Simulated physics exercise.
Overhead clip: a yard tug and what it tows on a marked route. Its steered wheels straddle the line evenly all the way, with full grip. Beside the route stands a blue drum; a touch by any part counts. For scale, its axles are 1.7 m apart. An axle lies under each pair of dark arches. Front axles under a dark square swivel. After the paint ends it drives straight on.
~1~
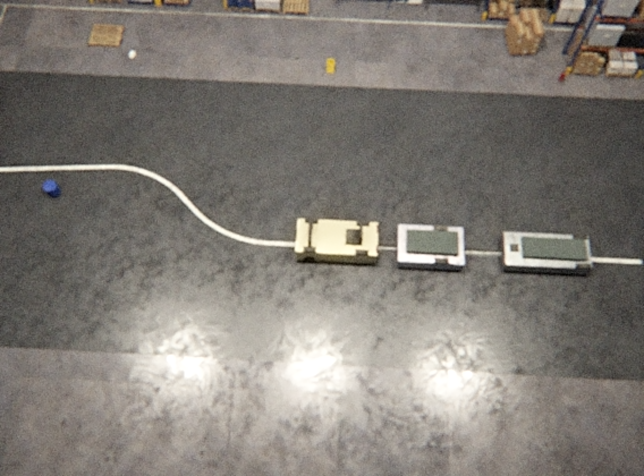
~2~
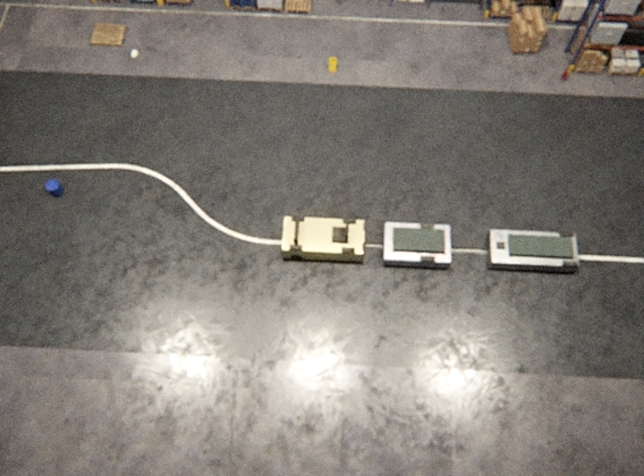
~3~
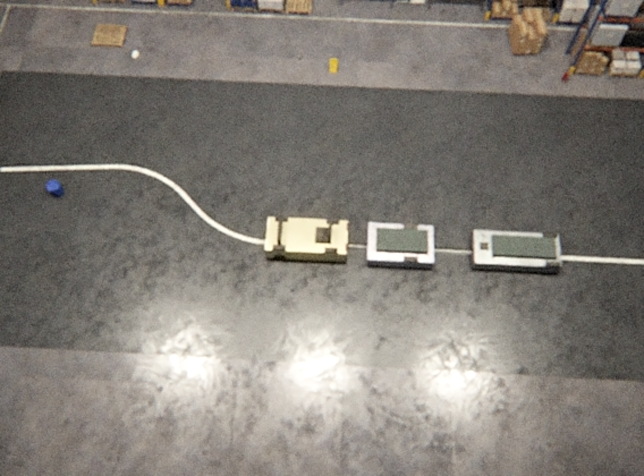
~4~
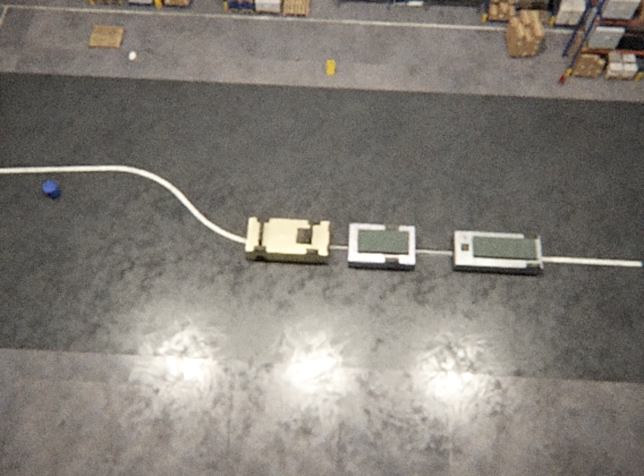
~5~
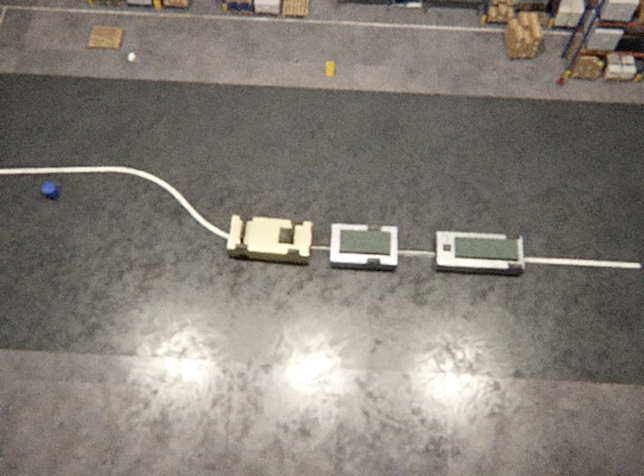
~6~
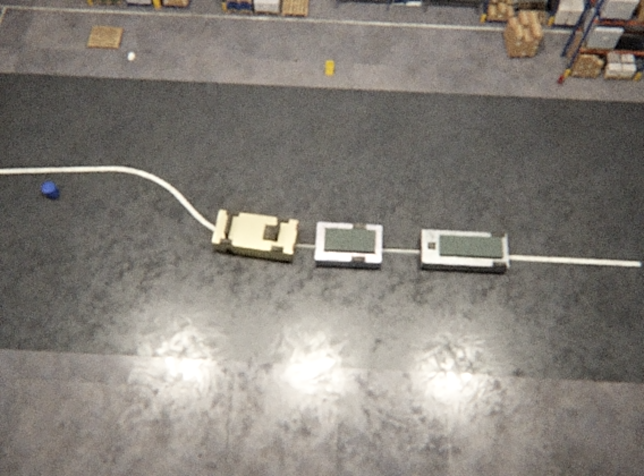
At first, a cream vehicle towing two pale trailers with dark tops sits over a white line on a dark floor, right of a blue drum. The train rolls steadily left along the straight stretch, then the lead vehicle reaches the bend and angles slightly upward, with the trailers still level behind.
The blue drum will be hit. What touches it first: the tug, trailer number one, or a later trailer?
It is trailer number one.
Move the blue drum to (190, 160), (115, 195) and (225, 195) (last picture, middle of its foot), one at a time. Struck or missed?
First missed, second hit, third struck.
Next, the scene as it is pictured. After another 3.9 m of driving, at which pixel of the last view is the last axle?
Around (386, 244).
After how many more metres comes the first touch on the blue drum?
About 10.0 m.
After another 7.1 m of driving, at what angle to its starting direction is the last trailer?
About 15°.
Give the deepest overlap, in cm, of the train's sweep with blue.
About: Blue 15.
6.1 m further on, the last axle is at (325, 238) of the last picture, 10 cm off the line.
10.1 m further on, the last axle is at (217, 203) of the last picture, 65 cm off the line; the first trailer has hit blue.
18.3 m further on, the last axle is out of the picture, 15 cm off the line; 1 of 1 struck in all.
